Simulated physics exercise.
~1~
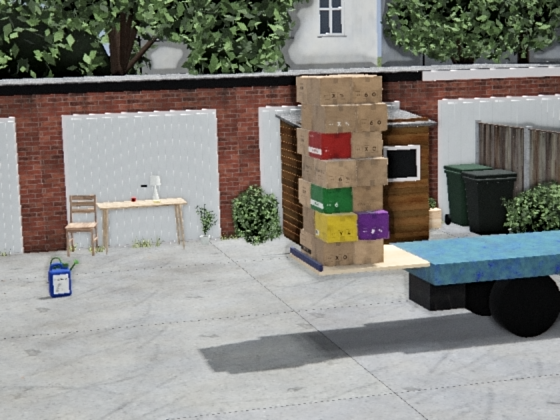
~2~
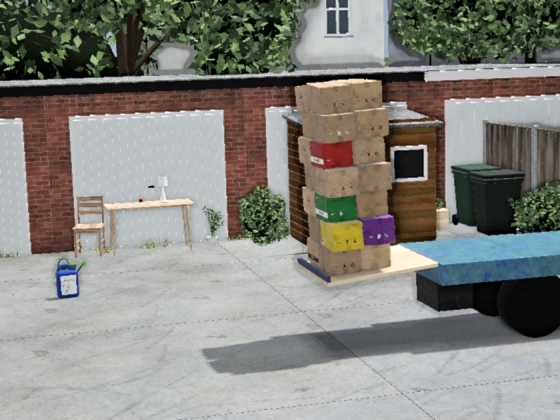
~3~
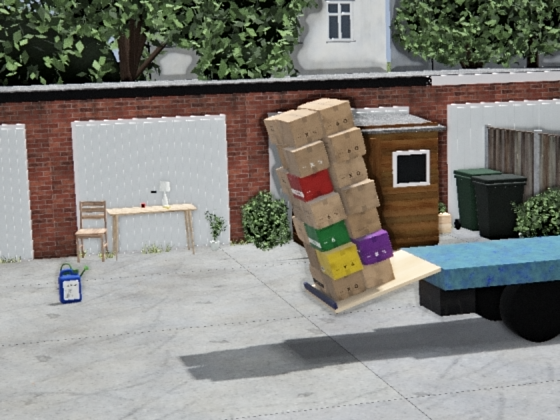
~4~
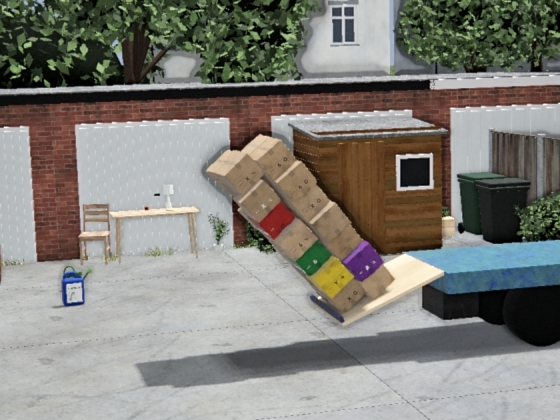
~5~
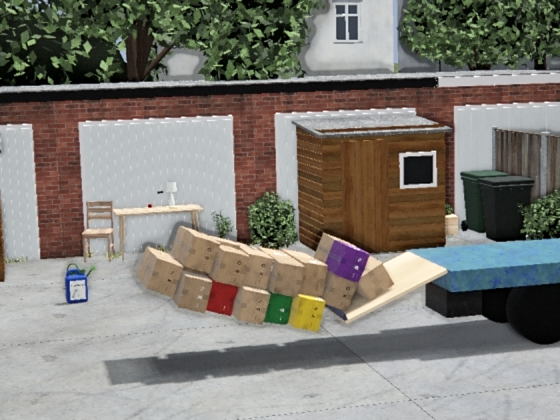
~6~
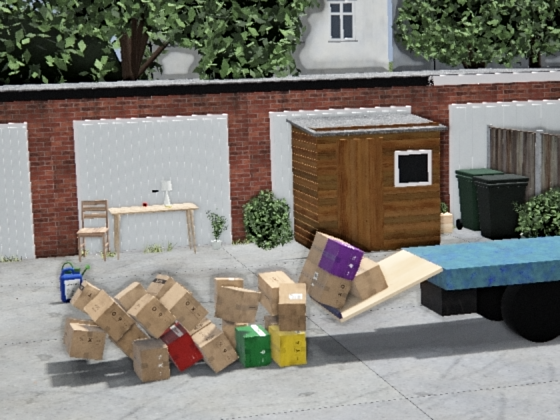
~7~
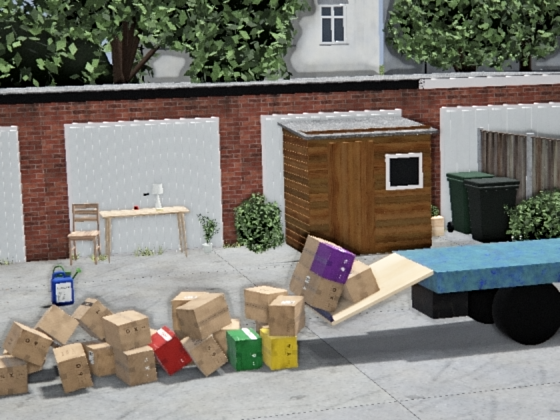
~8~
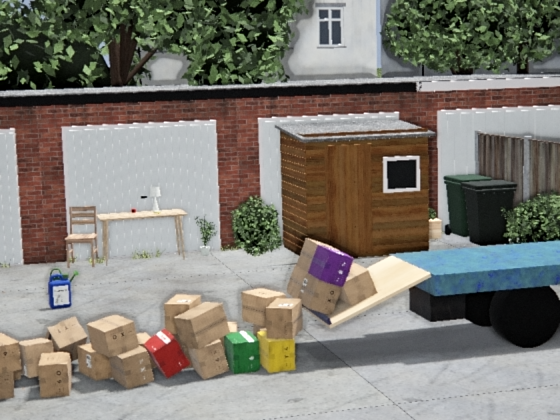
A tall stack of cartons topples left off a tilting platform and scatters across the ground.
